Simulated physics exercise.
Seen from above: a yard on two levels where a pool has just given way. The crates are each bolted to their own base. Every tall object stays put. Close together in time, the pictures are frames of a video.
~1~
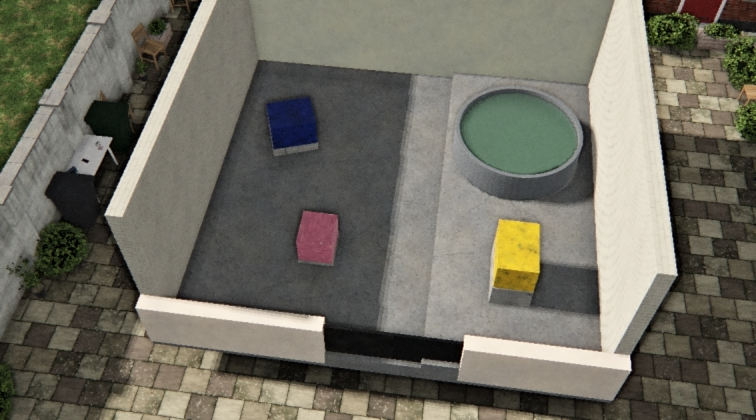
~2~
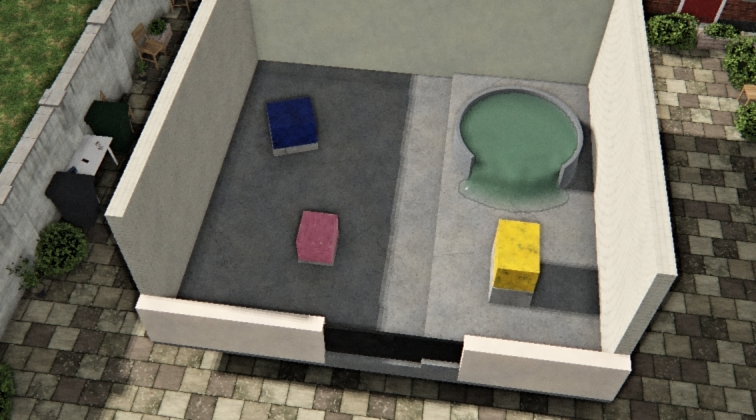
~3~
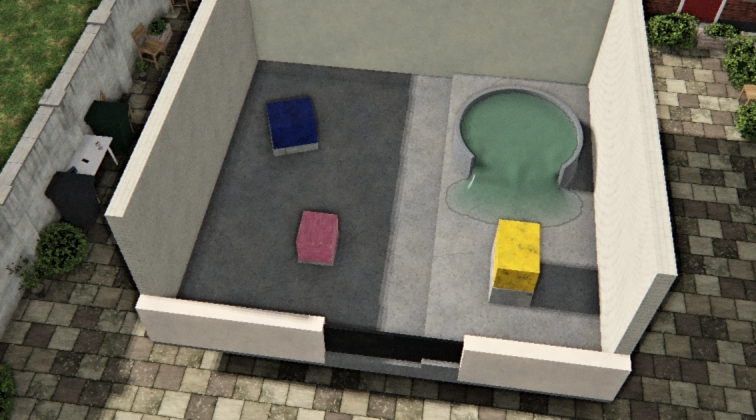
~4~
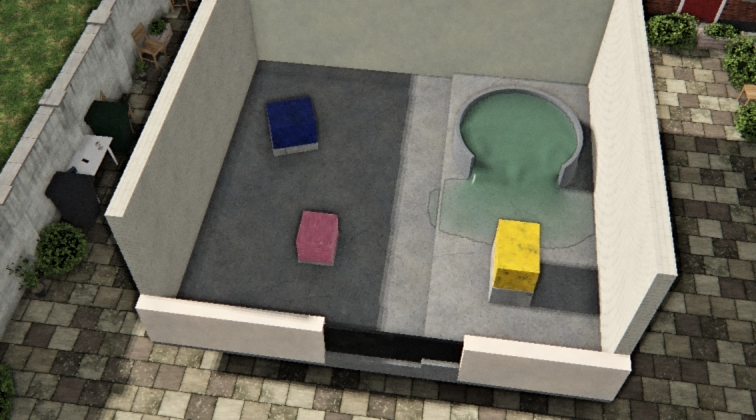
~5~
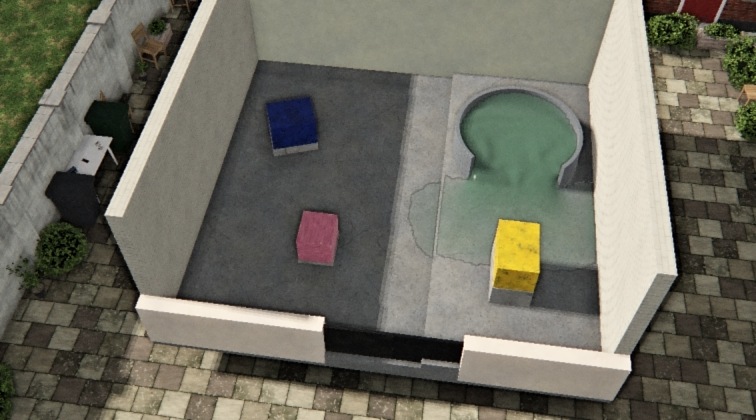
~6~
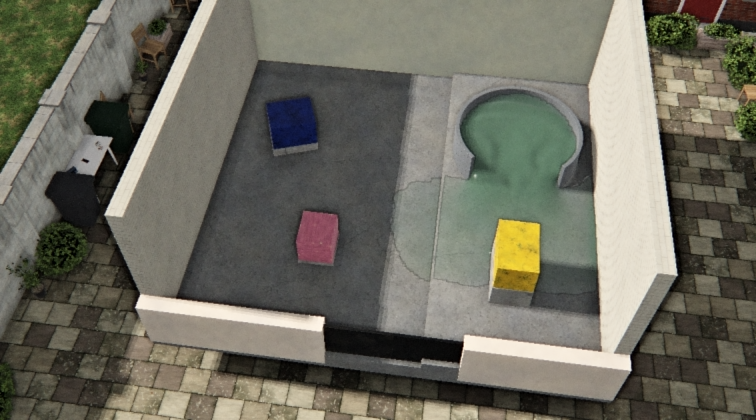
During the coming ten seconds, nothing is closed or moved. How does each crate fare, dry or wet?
In order: The blue crate will not be reached; the yellow crate will not be reached; the pink crate will be reached.
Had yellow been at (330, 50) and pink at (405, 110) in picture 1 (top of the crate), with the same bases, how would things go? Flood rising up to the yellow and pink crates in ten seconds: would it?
As I read it, the yellow crate stays clear and the pink crate stays clear.
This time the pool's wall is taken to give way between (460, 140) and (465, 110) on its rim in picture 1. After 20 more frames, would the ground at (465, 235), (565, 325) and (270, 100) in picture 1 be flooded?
Those three places would be still unsoaked, still unsoaked and soaking, in that order.
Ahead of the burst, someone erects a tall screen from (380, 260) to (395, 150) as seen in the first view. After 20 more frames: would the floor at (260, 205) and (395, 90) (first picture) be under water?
In order, I'd call them bare and bare.
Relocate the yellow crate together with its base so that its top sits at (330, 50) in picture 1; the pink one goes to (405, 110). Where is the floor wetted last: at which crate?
The last one is the pink-painted one.
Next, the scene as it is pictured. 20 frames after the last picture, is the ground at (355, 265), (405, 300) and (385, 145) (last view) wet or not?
Status by point, in sequence: Waterlogged; waterlogged; unwetted.
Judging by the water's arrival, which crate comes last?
Answer: The one in blue.
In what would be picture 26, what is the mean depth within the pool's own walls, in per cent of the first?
My figure is about 24 in a hundred.
A moment on, water covers 30 % of the floor; the blue crate not reached, the yellow crate water round its plinth, the pink crate water round its plinth.
Next, water covers 35 % of the floor; the blue crate not reached, the yellow crate water round its plinth, the pink crate water round its plinth.
Then, water covers 40 % of the floor; the blue crate not reached, the yellow crate water round its plinth, the pink crate water round its plinth.
Later, water covers 65 % of the floor; the blue crate water round its plinth, the yellow crate water round its plinth, the pink crate water round its plinth.
In the end, water covers 90 % of the floor; the blue crate stayed above the water, the yellow crate stayed above the water, the pink crate was topped.
